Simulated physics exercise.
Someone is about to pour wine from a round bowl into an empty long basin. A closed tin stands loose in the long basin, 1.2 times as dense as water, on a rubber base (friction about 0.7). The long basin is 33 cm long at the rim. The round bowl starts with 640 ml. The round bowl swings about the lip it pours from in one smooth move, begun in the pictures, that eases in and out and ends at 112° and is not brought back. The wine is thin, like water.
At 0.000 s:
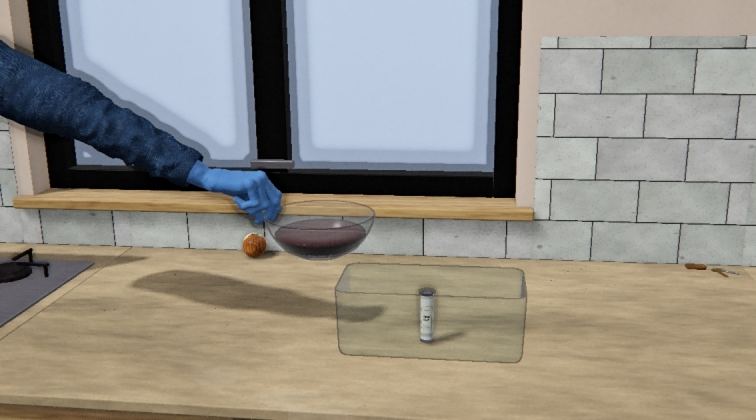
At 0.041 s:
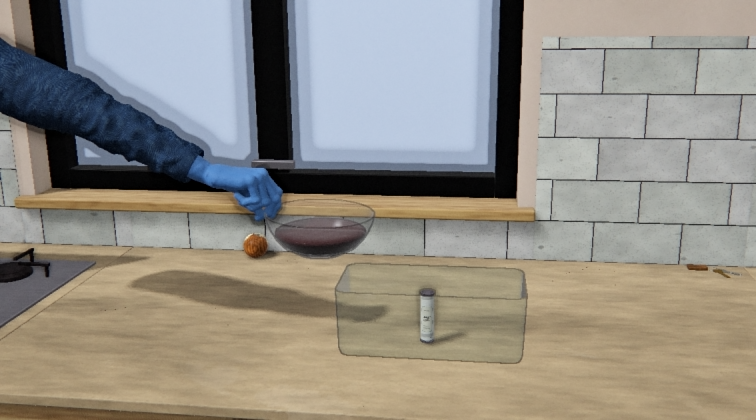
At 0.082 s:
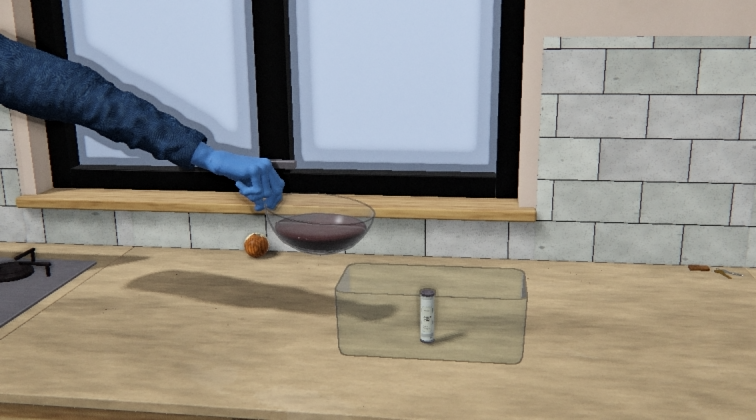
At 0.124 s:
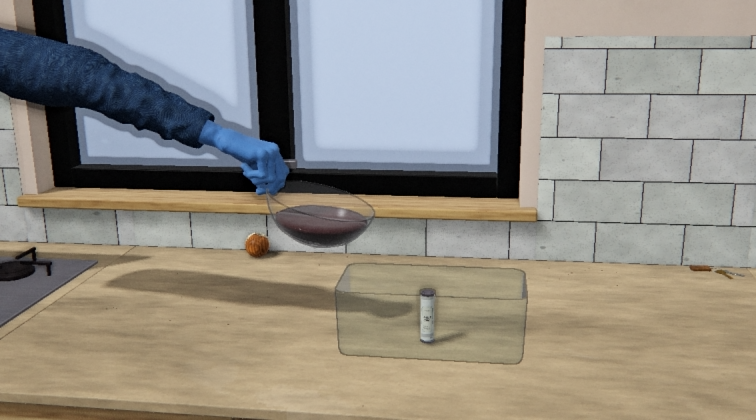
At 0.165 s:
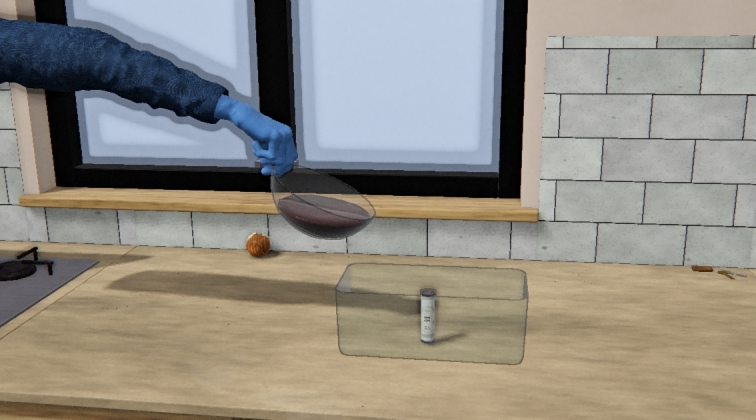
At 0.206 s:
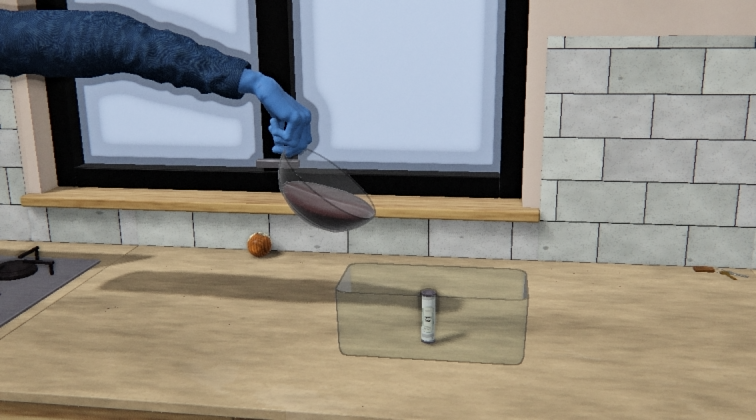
A blue-gloved hand steadily tilting a clear round bowl of dark liquid rightward above a clear long basin holding a small tin.
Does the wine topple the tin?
The tin keeps standing.
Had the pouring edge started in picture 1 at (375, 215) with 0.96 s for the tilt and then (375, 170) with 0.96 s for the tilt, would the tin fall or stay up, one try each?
First it remains upright; then it falls.
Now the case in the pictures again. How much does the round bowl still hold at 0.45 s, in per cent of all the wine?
Near 14 in a hundred.
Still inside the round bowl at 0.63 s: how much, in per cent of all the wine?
Some 0 per cent.
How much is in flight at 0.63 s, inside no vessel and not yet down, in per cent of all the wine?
Near 1 in a hundred.
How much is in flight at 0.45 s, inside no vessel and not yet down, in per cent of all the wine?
Near 78 in a hundred.
Then, 0.45 s in, the tilt is 107° and 14 per cent is still to pour; the tin stands where it began.
Then, 0.63 s in, the tilt is 112° and 0 per cent is still to pour; the tin stands where it began.
Then, 0.82 s in, the tilt is 112° and 1 per cent is still to pour; the tin stands where it began.
Then, 1.02 s in, the tilt is 112° and 0 per cent is still to pour; the tin stands where it began.
Finally, the tin stands where it began.
